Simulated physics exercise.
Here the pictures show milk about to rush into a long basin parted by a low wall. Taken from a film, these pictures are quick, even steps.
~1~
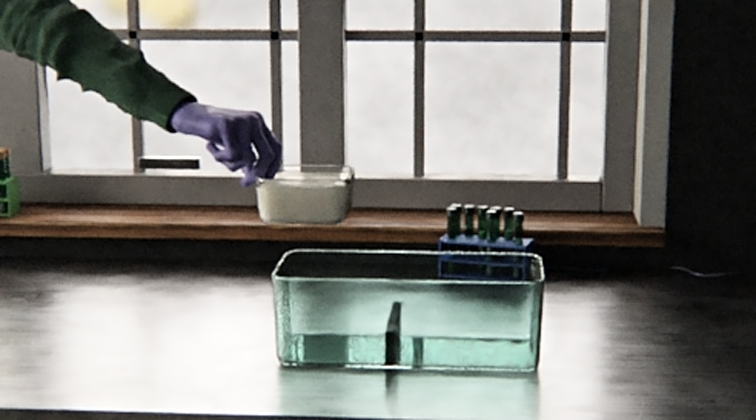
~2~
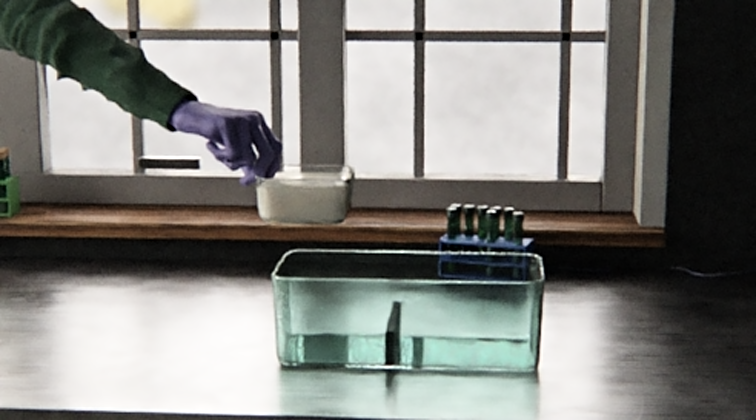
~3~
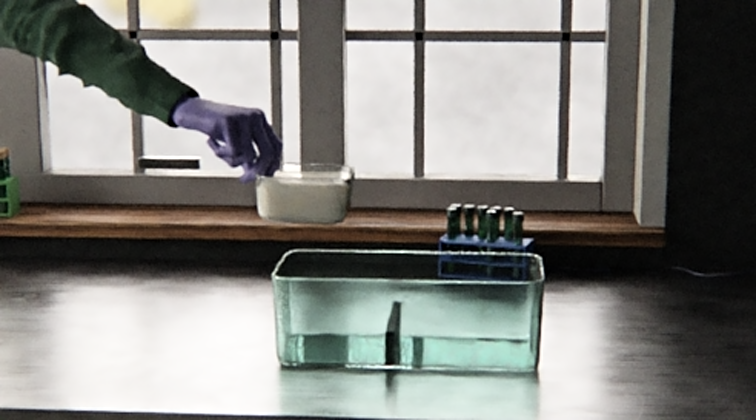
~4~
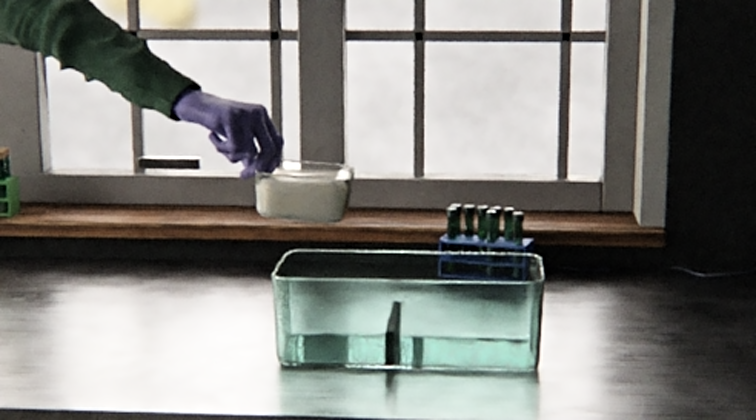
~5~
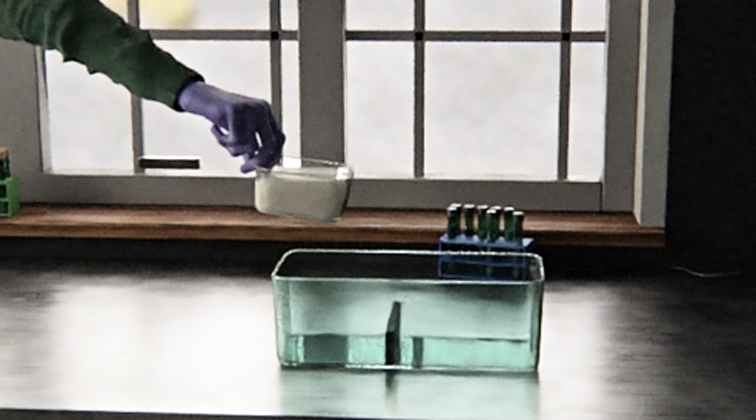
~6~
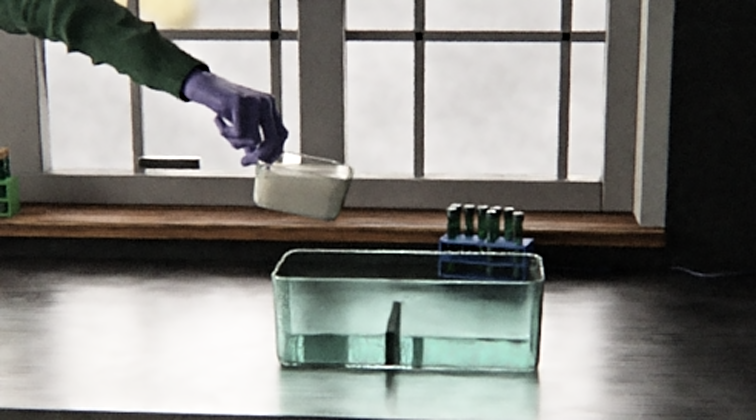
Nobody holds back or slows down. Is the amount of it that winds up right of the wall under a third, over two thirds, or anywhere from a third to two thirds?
I predict a lot ends up right of the wall, past two thirds.
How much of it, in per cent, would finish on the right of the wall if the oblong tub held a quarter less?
Close to 90 per cent, more or less.
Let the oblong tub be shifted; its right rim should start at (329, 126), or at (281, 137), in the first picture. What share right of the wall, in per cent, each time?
It comes to 75 % the first time and 5 % the second.
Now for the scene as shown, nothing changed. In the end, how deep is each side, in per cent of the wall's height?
Left near 0; right near 40.
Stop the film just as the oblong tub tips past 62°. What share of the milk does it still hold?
50 per cent, approximately.
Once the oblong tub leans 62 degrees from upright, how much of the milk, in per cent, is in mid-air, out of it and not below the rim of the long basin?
35 %.
A moment on, the oblong tub is tipped part way and 49 per cent is still to pour, 4 is left of the wall and 10 right of it.
Next, the oblong tub is tipped on its side and 9 per cent is still to pour, 5 is left of the wall and 75 right of it.
Then the oblong tub is tipped on its side and 1 per cent is still to pour, 7 is left of the wall and 89 right of it.
Later the oblong tub is tipped on its side and 0 per cent is still to pour, 9 is left of the wall and 89 right of it.
Finally, 10 per cent lies left of the wall, 89 right of it and 1 outside.
